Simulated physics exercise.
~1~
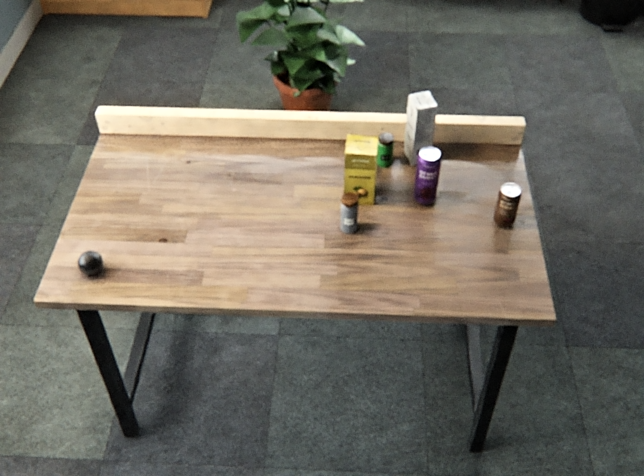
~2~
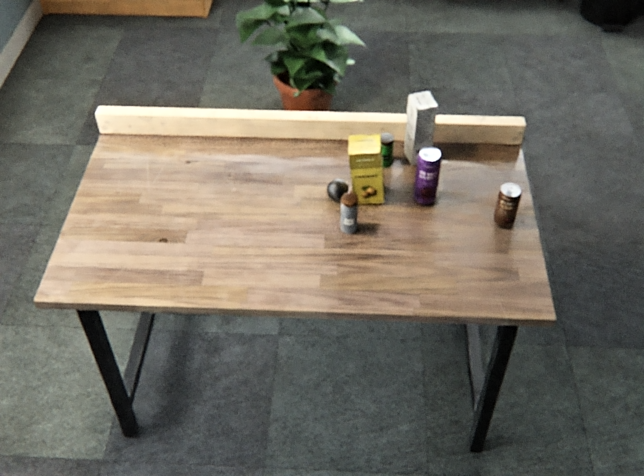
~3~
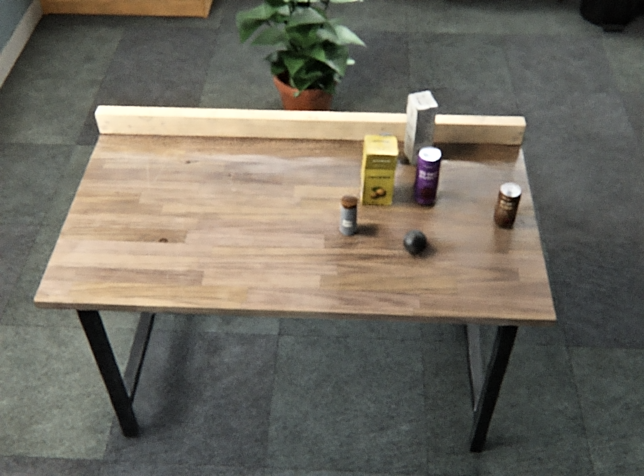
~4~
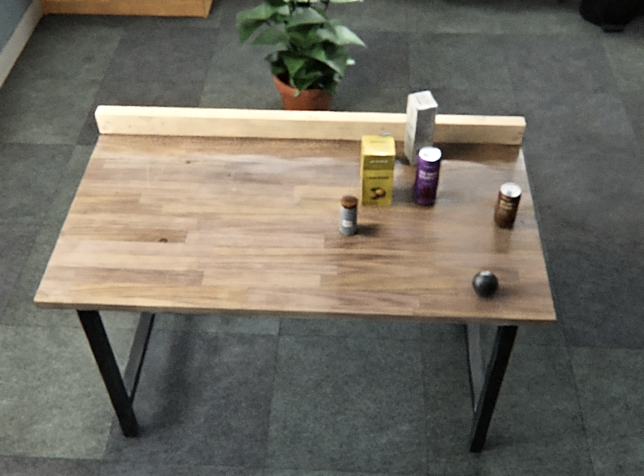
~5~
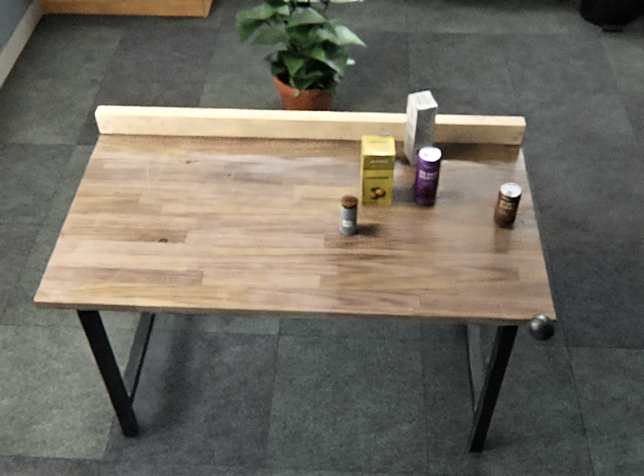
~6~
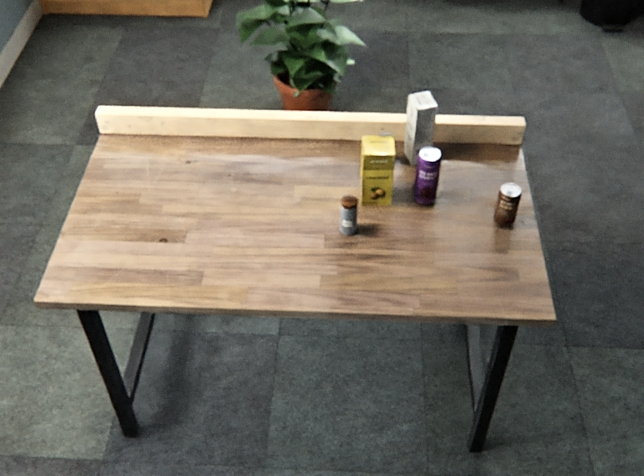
A wooden table with black legs stands on grey carpet tiles, seen from above and in front, with a pale strip along its far edge and a potted plant behind. A black ball sits near the left front, while a yellow carton, a white carton, a purple can, a brown can and small grey and green shakers stand to the right. The ball rolls right to the yellow carton, which shifts slightly right and stays upright. The ball then heads toward the front right, passes over the corner and drops from sight. The carton ends still standing, hiding the green shaker, while the other visible items remain in place.
